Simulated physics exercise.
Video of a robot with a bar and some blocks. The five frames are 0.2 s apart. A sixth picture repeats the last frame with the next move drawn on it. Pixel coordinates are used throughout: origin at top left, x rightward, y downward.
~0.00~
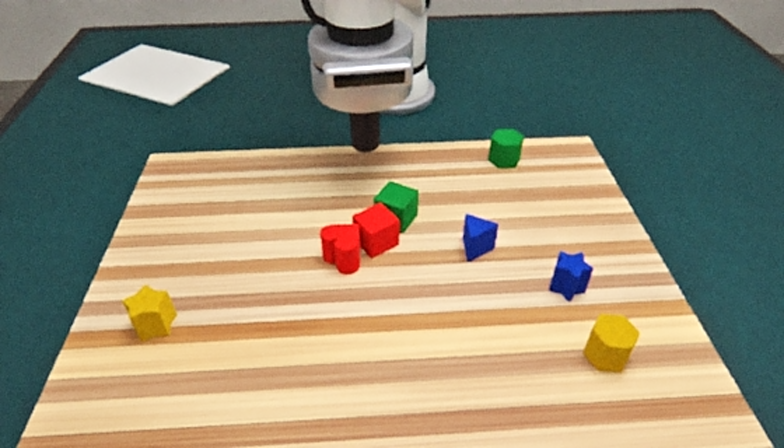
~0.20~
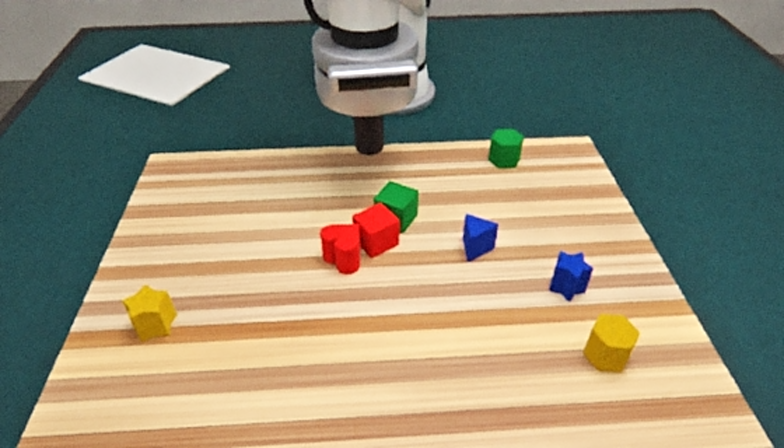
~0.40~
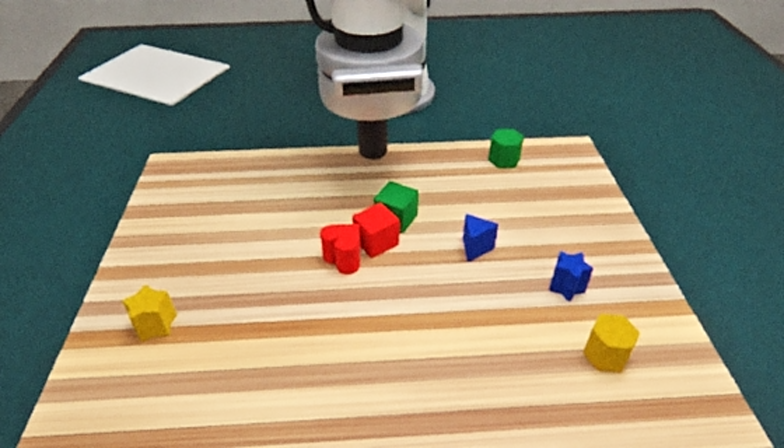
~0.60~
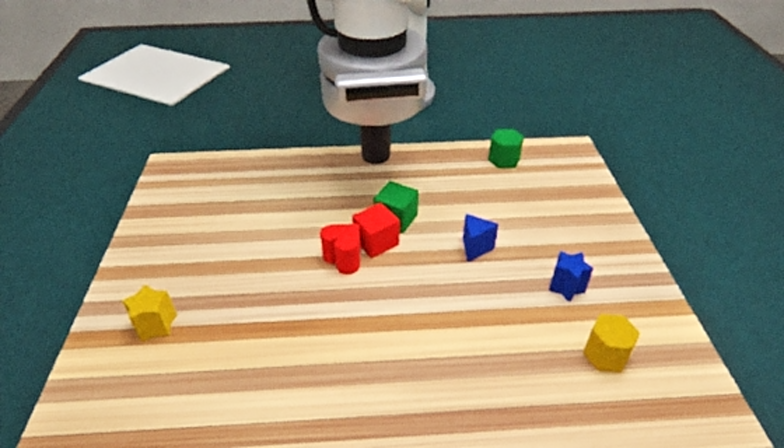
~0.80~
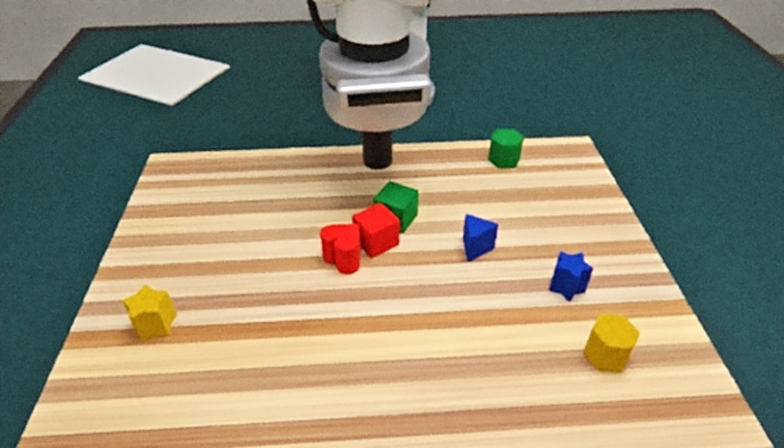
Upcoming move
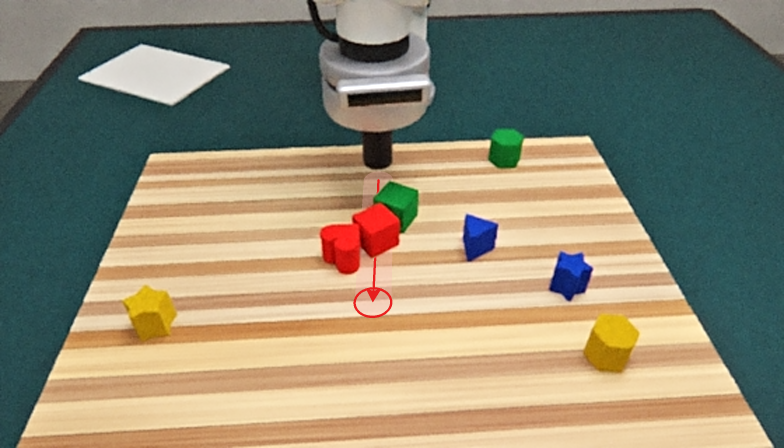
The robot arm's dark bar drifted slightly to the right and a little toward the viewer above the striped wooden board, while the red, green, blue and yellow blocks all stayed still.
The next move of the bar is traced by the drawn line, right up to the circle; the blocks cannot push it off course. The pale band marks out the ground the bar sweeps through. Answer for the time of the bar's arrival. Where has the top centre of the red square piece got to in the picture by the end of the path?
The centre of its top face lies at (378, 308).
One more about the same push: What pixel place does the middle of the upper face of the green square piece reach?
The spot you're after is about (411, 207) in the image.
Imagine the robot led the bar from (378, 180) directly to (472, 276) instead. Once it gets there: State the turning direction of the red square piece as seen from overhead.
From the top, the block rotates clockwise.
The drawn path runs from (378, 180) to (373, 302).
The first path, step by step. One third of the way, bar (376, 197); green square piece (406, 201).
Two thirds of the way, bar (375, 238); red heart block (339, 237); red square piece (378, 257), turned 25° clockwise; green square piece (411, 207), turned 25° anticlockwise.
At the end, bar (372, 284); red heart block (339, 237); red square piece (378, 308), turned 20° clockwise; green square piece (411, 207), turned 25° anticlockwise.
